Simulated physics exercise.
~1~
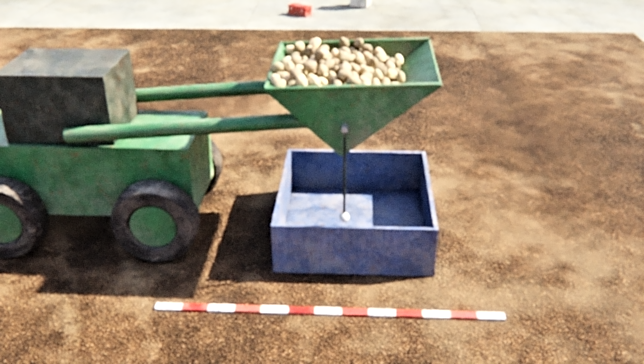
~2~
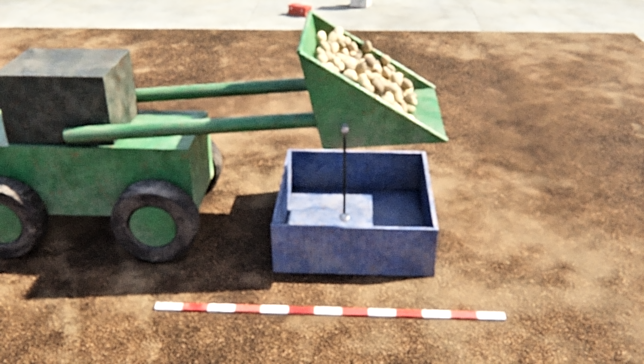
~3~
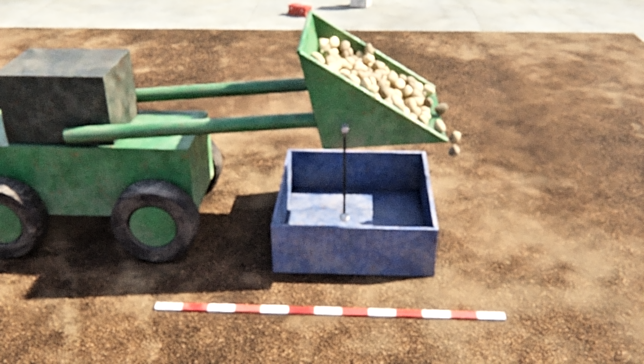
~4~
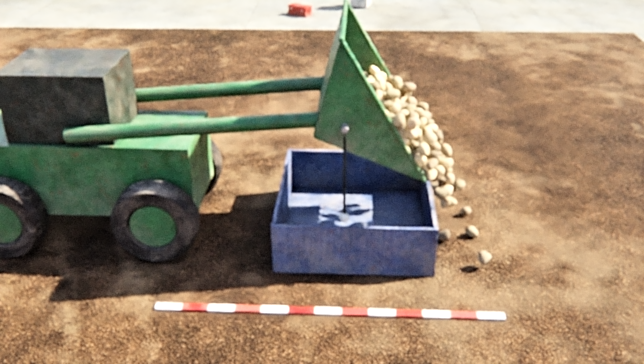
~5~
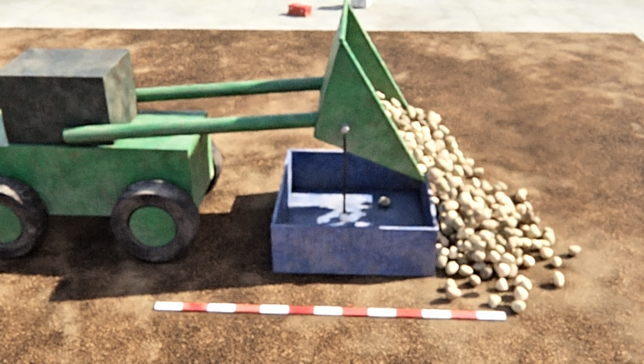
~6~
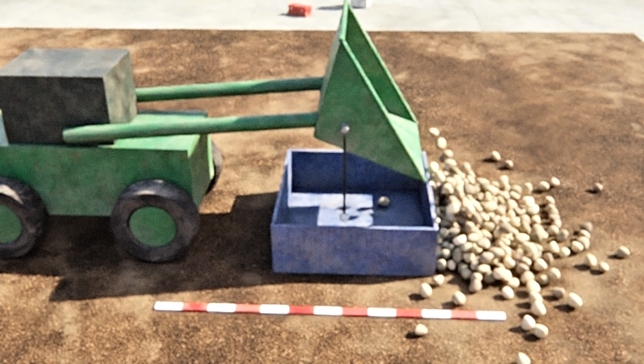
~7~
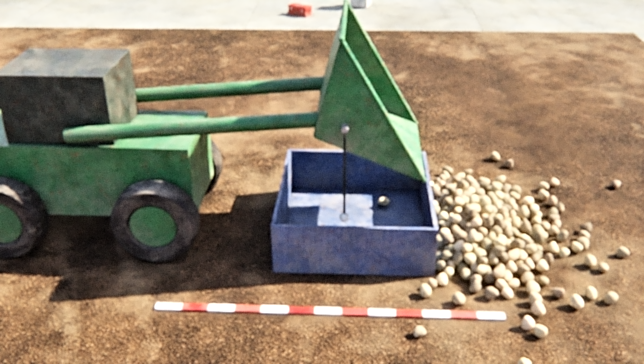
The green loader bucket tips in two stages, spilling its stones mostly beyond the blue bin.
